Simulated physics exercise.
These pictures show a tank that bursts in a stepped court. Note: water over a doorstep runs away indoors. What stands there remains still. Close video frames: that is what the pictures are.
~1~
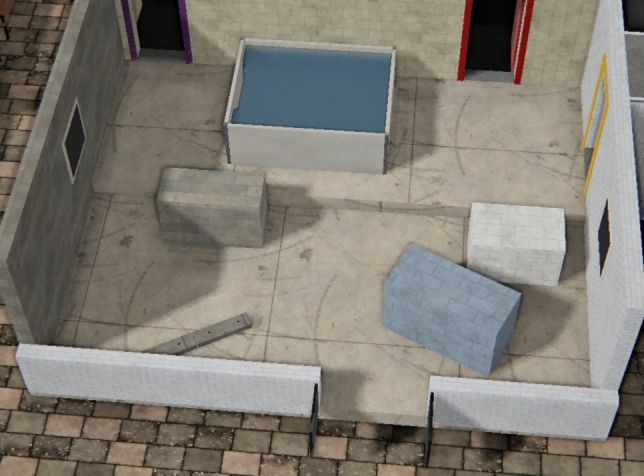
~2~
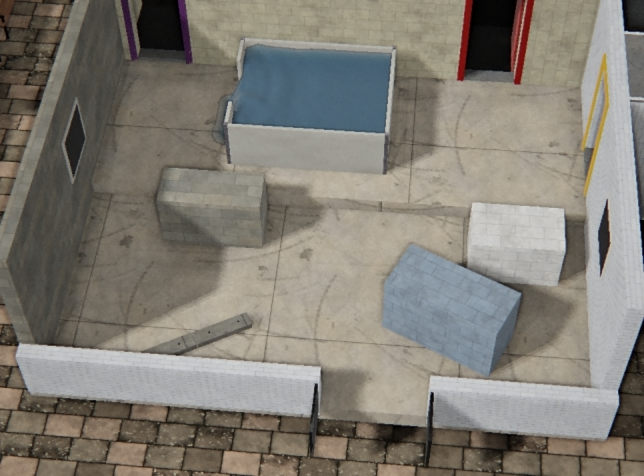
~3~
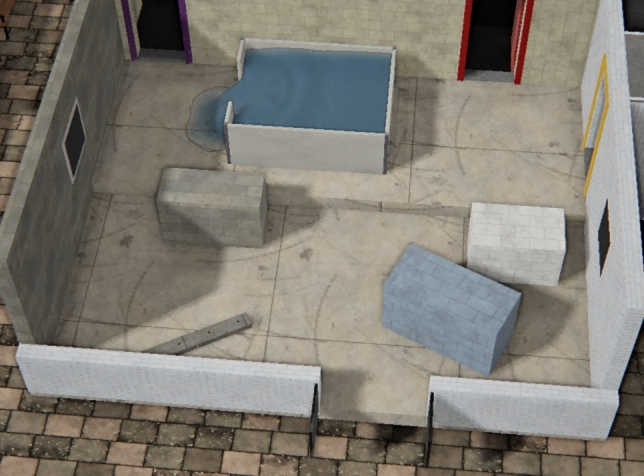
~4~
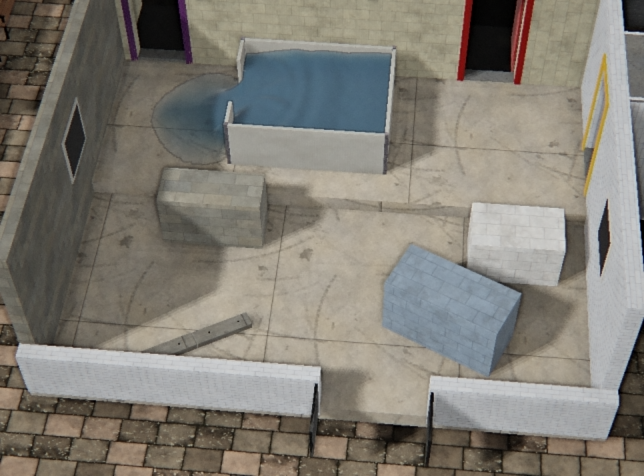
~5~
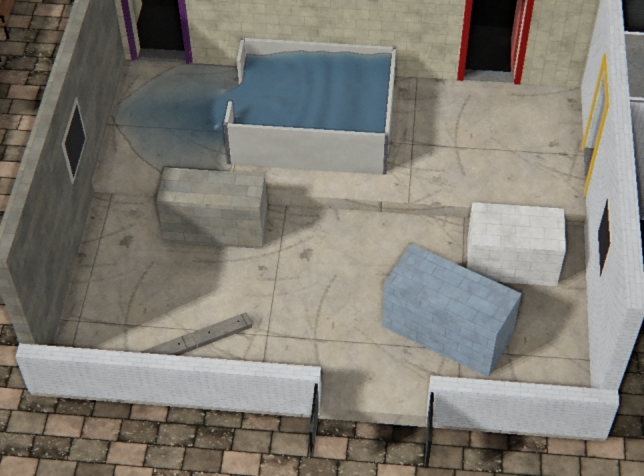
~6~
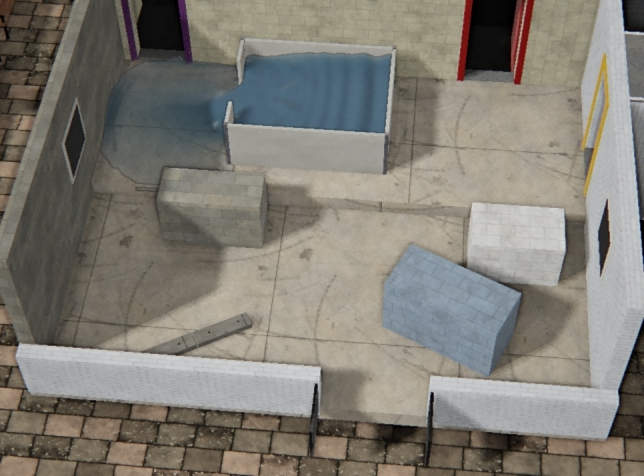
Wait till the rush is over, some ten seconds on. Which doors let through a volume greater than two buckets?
Checking each one: The purple door lets through more; the yellow door lets through less or just two; the red door lets through less or just two.
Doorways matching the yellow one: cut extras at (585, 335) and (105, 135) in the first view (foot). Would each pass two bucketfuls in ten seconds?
Lab note, doors in listed order: Under the limit, over the limit.
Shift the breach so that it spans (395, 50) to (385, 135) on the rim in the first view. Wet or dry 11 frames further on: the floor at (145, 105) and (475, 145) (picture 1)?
The first spot is spared, the second swamped.
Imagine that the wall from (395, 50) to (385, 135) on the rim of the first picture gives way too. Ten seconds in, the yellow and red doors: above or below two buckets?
Well, the yellow door crosses the threshold, and the red door crosses the threshold.
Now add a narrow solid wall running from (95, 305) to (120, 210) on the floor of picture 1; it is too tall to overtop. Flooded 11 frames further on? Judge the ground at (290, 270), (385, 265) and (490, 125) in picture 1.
Spared, spared, then spared.
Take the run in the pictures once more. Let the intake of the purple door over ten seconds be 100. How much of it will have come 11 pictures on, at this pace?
By then roughly 20 percent of the ten-second total is in.
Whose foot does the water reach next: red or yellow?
My pick is the door marked red.
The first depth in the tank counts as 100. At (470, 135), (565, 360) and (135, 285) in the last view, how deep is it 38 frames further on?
Going in order, that's 0, 0 and 8 %.
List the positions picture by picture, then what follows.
In the first frame, still water in the water tank at (312, 89).
In the second frame, water pours out at (239, 107) and has run to (221, 141).
In the third frame, water pours out at (239, 108) and has run to (192, 134).
In the fourth frame, water pours out at (239, 109) and has run to (156, 124).
In the fifth frame, the front is at (117, 116), out from the gap at (239, 108).
In the sixth frame, the front is at (102, 146), out from the gap at (239, 108).
A moment on, water covers 15 % of the floor; the purple door over two buckets in, the yellow door not reached, the red door not reached.
Next, water covers 25 % of the floor; the purple door far over two buckets in, the yellow door not reached, the red door not reached.
Then, water covers 35 % of the floor; the purple door far over two buckets in, the yellow door not reached, the red door not reached.
Later, water covers 60 % of the floor; the purple door far over two buckets in, the yellow door not reached, the red door wet at the sill, nothing in.
In the end, water covers 80 % of the floor; the purple door far over two buckets in, the yellow door wet at the sill, nothing in, the red door wet at the sill, nothing in.
